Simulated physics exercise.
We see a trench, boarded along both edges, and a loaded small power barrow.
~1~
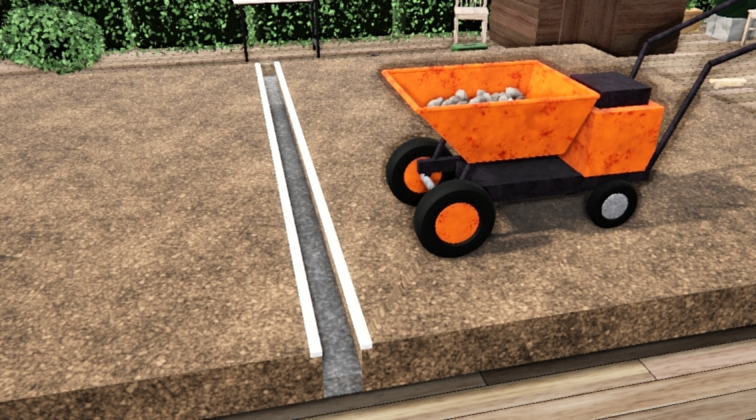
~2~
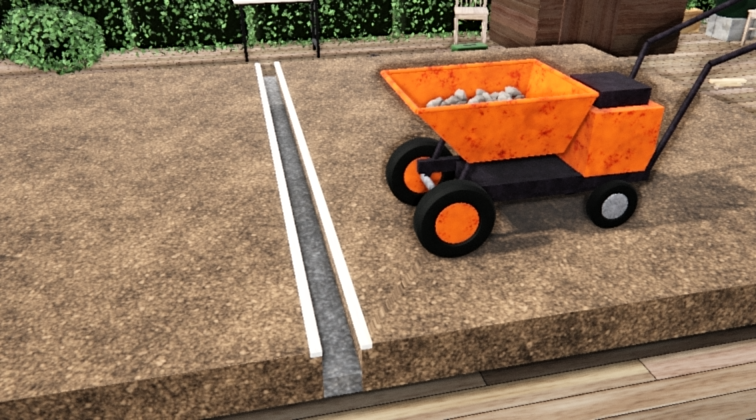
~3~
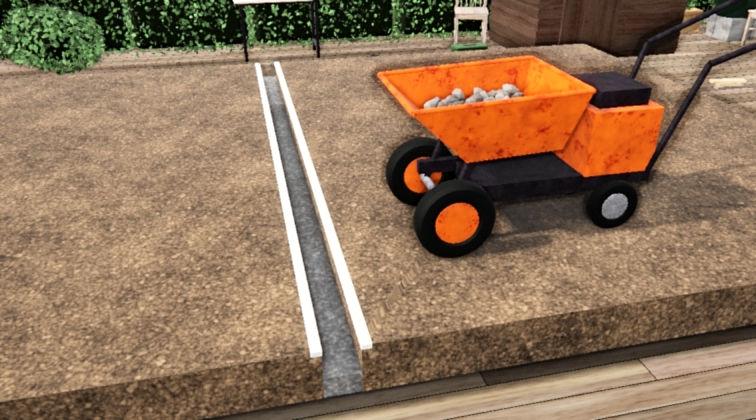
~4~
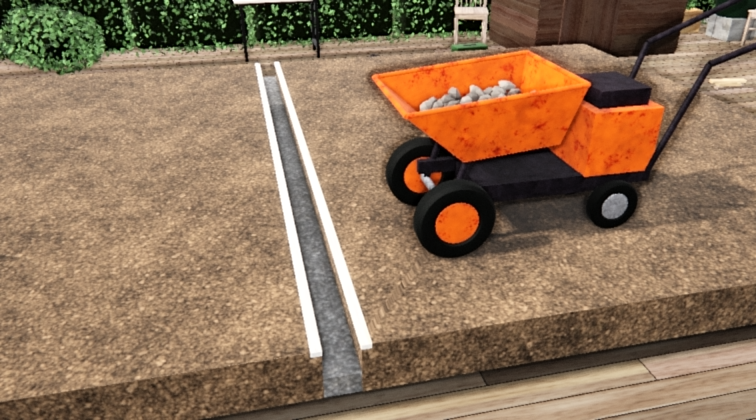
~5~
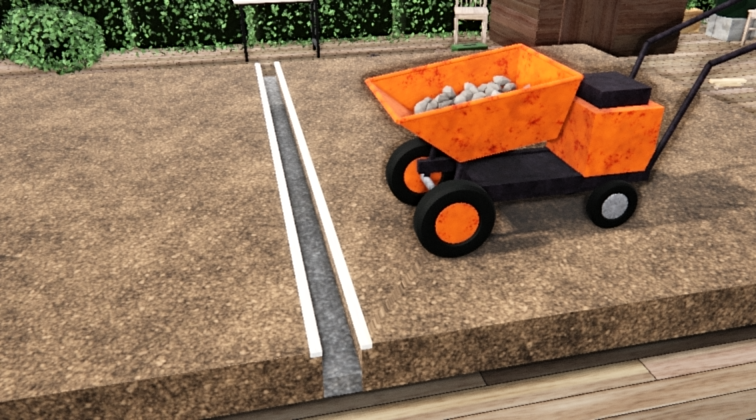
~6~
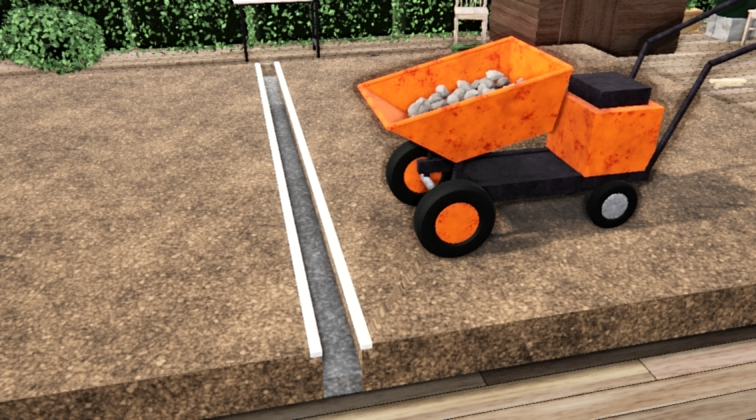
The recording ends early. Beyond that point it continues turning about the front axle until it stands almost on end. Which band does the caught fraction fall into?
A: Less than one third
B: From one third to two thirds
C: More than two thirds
Option B: From one third to two thirds.
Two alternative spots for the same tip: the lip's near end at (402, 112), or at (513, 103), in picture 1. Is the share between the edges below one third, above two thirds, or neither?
Spot 1: Below one third. Spot 2: Below one third.
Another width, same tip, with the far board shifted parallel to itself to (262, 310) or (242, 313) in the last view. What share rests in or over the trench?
100 and 100 percent.
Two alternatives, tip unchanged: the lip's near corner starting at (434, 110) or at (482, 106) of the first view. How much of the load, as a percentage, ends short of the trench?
Roughly 0 per cent at the first spot and 40 per cent at the second.
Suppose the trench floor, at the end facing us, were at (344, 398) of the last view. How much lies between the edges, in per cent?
Estimate: Approx. 50 %.
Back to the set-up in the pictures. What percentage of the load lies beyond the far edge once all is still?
Roughly 45 percent.
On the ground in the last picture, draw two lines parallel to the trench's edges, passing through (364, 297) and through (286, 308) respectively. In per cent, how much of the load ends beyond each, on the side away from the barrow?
That's 100 per cent for the first and 40 per cent for the second.
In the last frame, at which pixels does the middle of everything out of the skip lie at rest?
Around (303, 239), give or take.
Soon after the last picture, skip tipped steeply; all in the skip.
A little later, skip tipped steeply; most in the skip; a small part in or heaped over the trench; a small part beyond it; a stray few falling.
Later still, skip tipped right over; about half in or heaped over the trench; about half beyond it.
At rest, skip tipped right over; a stray few short of the trench; about half in or heaped over the trench; about half beyond it.
